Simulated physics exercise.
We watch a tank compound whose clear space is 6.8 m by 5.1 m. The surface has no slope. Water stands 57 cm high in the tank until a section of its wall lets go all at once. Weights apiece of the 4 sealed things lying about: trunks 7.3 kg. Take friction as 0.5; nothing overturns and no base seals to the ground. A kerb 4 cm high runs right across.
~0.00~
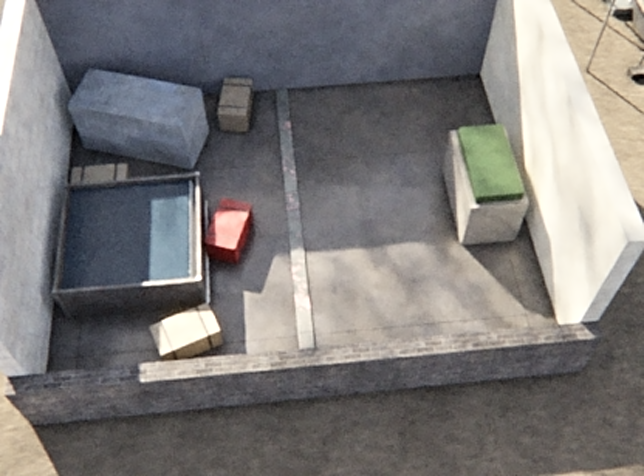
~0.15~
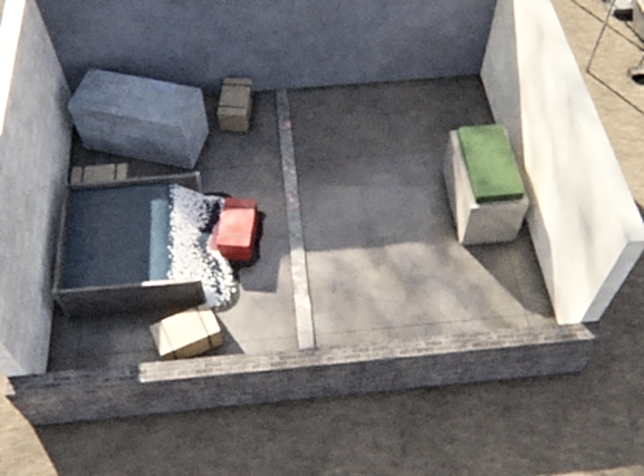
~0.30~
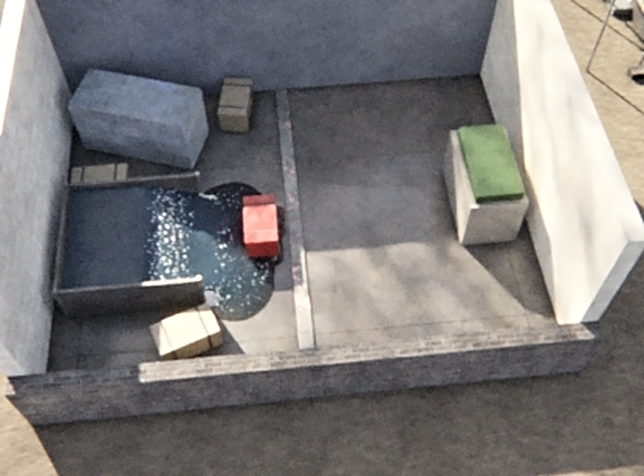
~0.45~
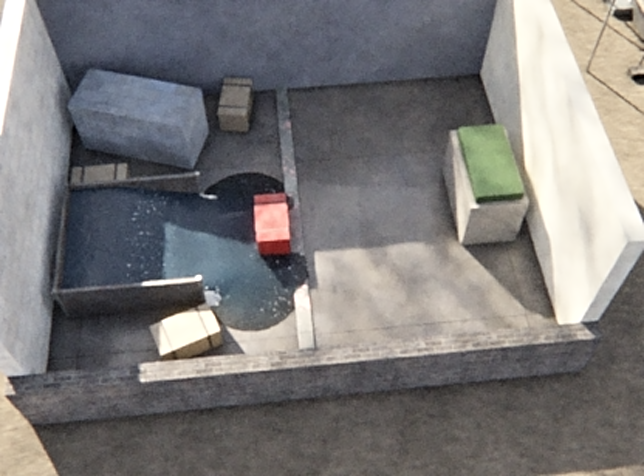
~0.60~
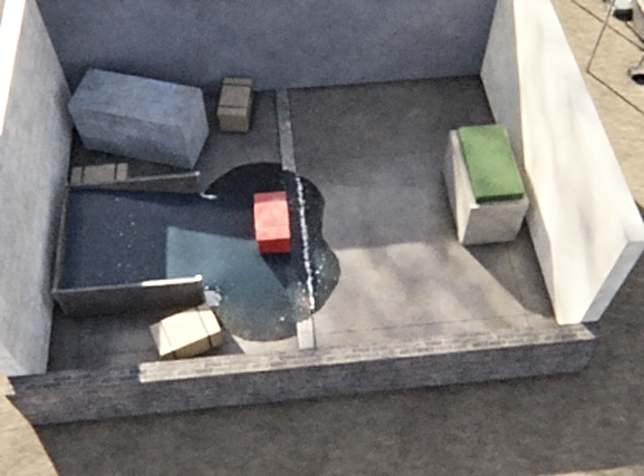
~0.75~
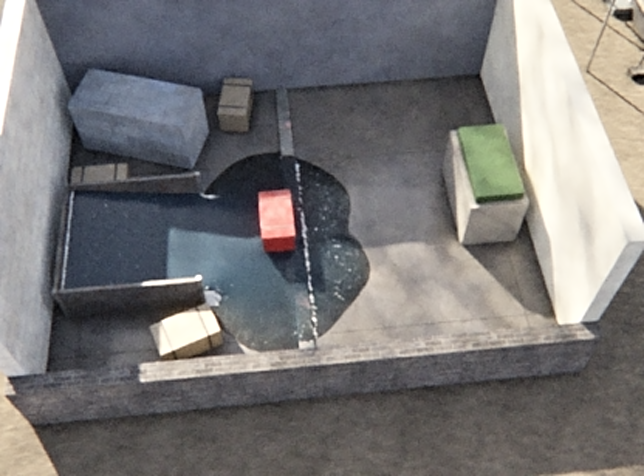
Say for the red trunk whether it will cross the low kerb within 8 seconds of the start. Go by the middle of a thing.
Red trunk passes.
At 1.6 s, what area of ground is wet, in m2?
Roughly 19 m2.
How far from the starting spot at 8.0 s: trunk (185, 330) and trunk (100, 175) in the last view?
In that order: 60 cm, 0 cm.
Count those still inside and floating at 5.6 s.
At that moment 2.
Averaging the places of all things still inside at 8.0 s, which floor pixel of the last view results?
Near (198, 182).
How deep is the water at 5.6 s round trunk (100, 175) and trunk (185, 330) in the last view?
About 0 and 2 cm.
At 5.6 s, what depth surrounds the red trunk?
About 8 cm.
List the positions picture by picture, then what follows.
The first picture shows the red trunk at (228, 223), on the bottom; water covers 3.1 m2; 0 of 4 have shifted.
The second picture shows the red trunk at (237, 221), on the bottom, 12 cm from its start; water covers 3.9 m2; 1 of 4 have shifted.
The third picture shows the red trunk at (260, 218), on the bottom, 45 cm from its start; 5.0 m2 under water; 1 of 4 have shifted.
The fourth picture shows the red trunk at (271, 217) rests on the ground, 62 cm from its start; water covers 6.3 m2; 1 of 4 have shifted.
The fifth picture shows the red trunk at (271, 215) floats, 62 cm from its start; 7.7 m2 under water; 1 of 4 have shifted.
The sixth picture shows the red trunk at (276, 213), afloat, 69 cm from its start; water covers 9.3 m2; 1 of 4 have shifted.
After 1.6 s the red trunk is near (373, 197), 2.1 m from its start, afloat; 1 of 4 are over the mark; 1 afloat.
After 3.6 s the red trunk is near (433, 159), 3.2 m from its start, afloat; 1 of 4 are over the mark; 1 afloat.
After 5.6 s the red trunk is near (401, 105), 3.4 m from its start, afloat; 1 of 4 are over the mark; 2 afloat.
After 8.0 s the red trunk is near (355, 102), 2.9 m from its start, afloat; 1 of 4 are over the mark; 3 afloat.
